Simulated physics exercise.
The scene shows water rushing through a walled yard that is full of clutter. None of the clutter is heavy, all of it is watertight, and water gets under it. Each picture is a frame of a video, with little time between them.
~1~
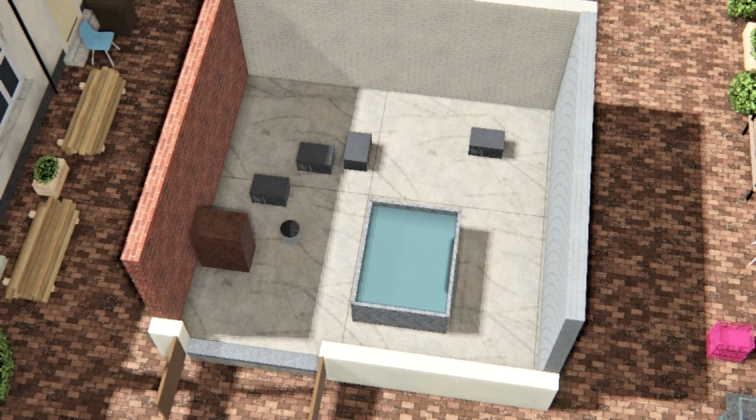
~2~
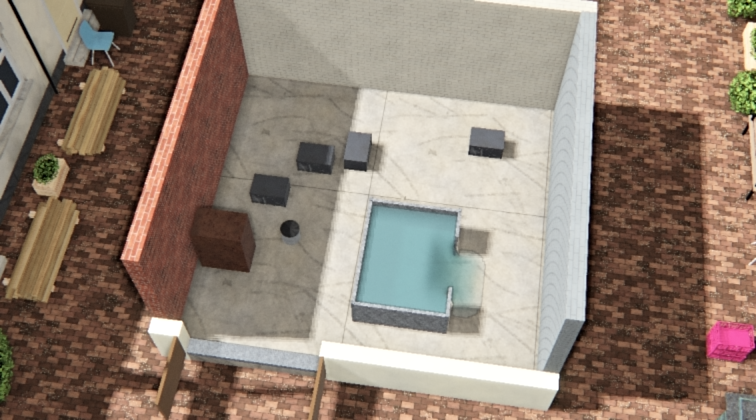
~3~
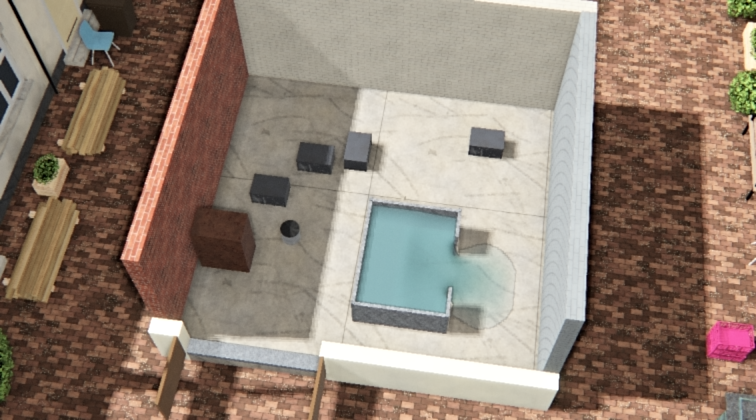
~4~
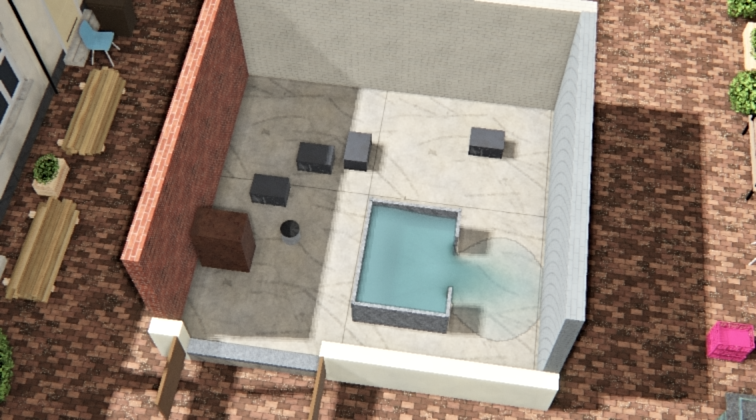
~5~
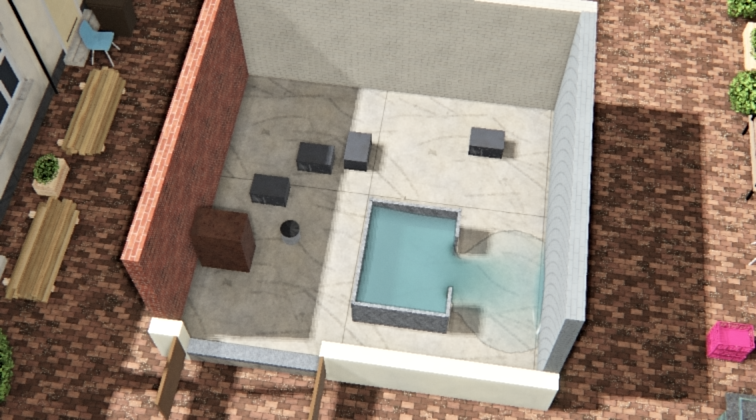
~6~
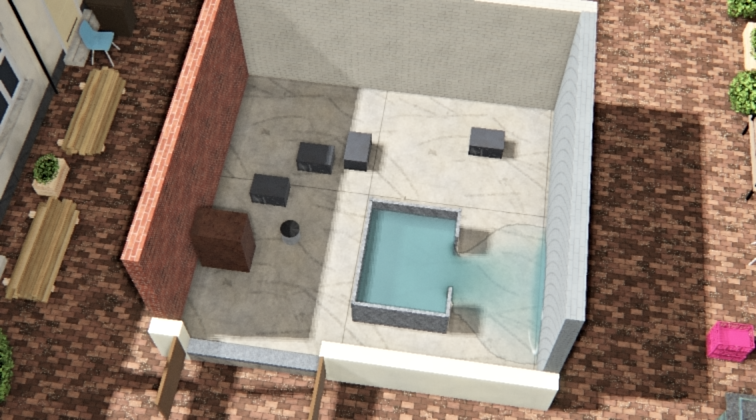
Walled yard with scattered dark blocks, water pouring through a gap in a raised pool's right side and spreading to the right wall.
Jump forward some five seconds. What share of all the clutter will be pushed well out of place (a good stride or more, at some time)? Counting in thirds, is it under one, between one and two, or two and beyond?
It is a small minority below a third.
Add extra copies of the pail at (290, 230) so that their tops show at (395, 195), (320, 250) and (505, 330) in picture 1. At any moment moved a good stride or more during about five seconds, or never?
Stays put, stays put, shoved clear.
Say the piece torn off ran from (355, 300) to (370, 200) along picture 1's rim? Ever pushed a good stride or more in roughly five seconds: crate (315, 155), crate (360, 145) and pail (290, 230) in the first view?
First covers that distance, second stays short of it, third covers that distance.
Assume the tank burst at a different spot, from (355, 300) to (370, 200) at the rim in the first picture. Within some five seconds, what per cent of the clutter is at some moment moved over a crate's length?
My figure is about 60 %.
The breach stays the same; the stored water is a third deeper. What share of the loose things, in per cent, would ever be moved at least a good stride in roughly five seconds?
I'd put it near 20 out of a hundred.
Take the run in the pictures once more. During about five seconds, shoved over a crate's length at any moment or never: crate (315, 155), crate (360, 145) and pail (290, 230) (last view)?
The first comes out not so far, the second not so far, the last not so far.
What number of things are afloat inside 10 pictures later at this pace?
0.
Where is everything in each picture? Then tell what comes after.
In the first picture, a crate at (487, 138) rests on the ground; a crate at (315, 153), on the bottom; 0 of 5 have shifted.
In the second picture, a crate at (487, 138), on the bottom; a crate at (315, 153) rests on the ground; 0 of 5 have shifted.
In the third picture, a crate at (487, 138), on the bottom; a crate at (315, 153) rests on the ground; 0 of 5 have shifted.
In the fourth picture, a crate at (487, 138) rests on the ground; a crate at (315, 153) rests on the ground; 0 of 5 have shifted.
In the fifth picture, a crate at (487, 138) rests on the ground; a crate at (315, 153) rests on the ground; 0 of 5 have shifted.
In the sixth picture, a crate at (487, 138) rests on the ground; a crate at (315, 153), on the bottom; 0 of 5 have shifted.
A moment on, 0 of 5 are well off their spots; 0 afloat.
Next, 0 of 5 are well off their spots; 0 afloat.
Later, 1 of 5 are well off their spots; 1 afloat.
In the end, 1 of 5 are well off their spots, and 1 have been at some point; 1 afloat.
